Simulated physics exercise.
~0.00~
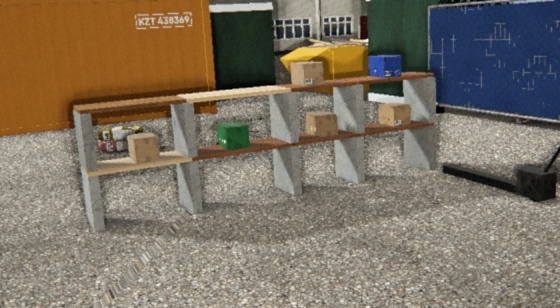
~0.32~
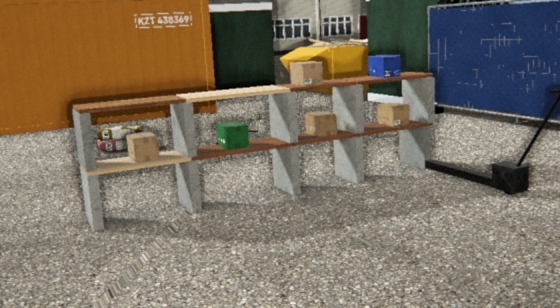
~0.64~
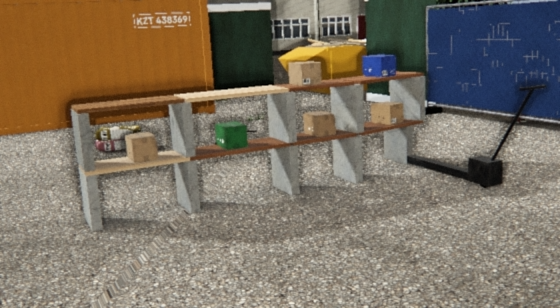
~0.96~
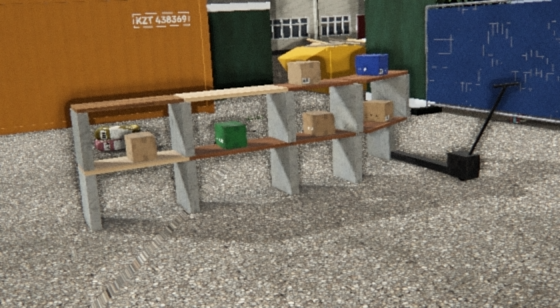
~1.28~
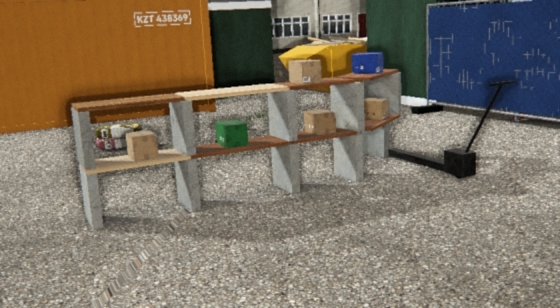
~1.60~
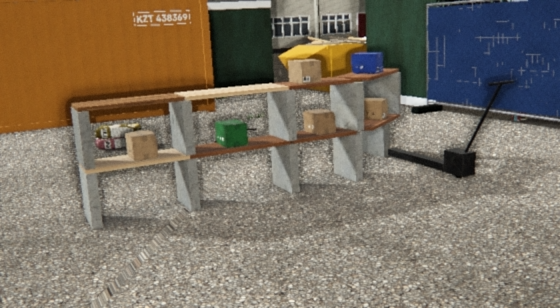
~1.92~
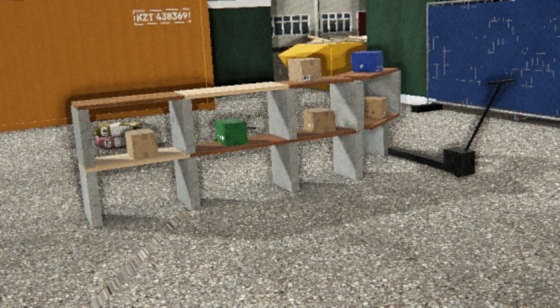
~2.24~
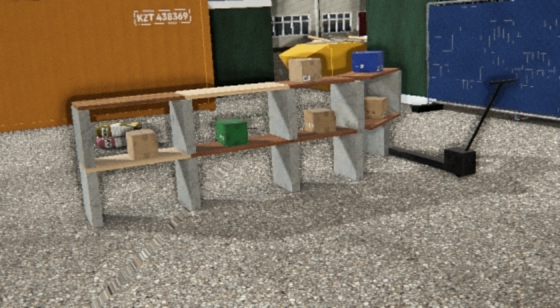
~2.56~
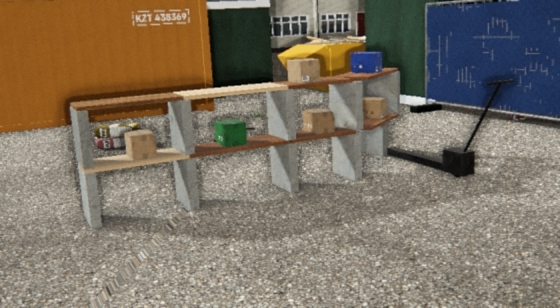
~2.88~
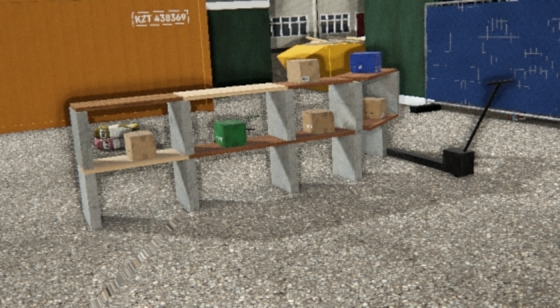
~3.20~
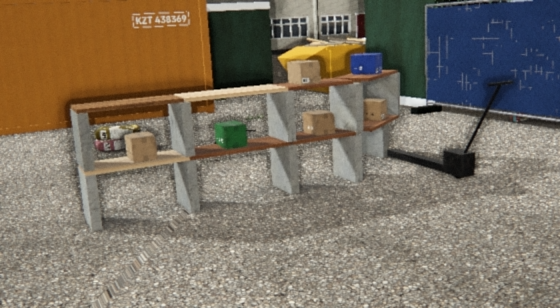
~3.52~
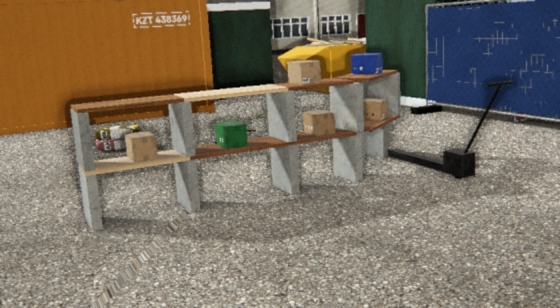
A long two-tier shelf shifts at its right end as a black jack pushes in, but stays standing.
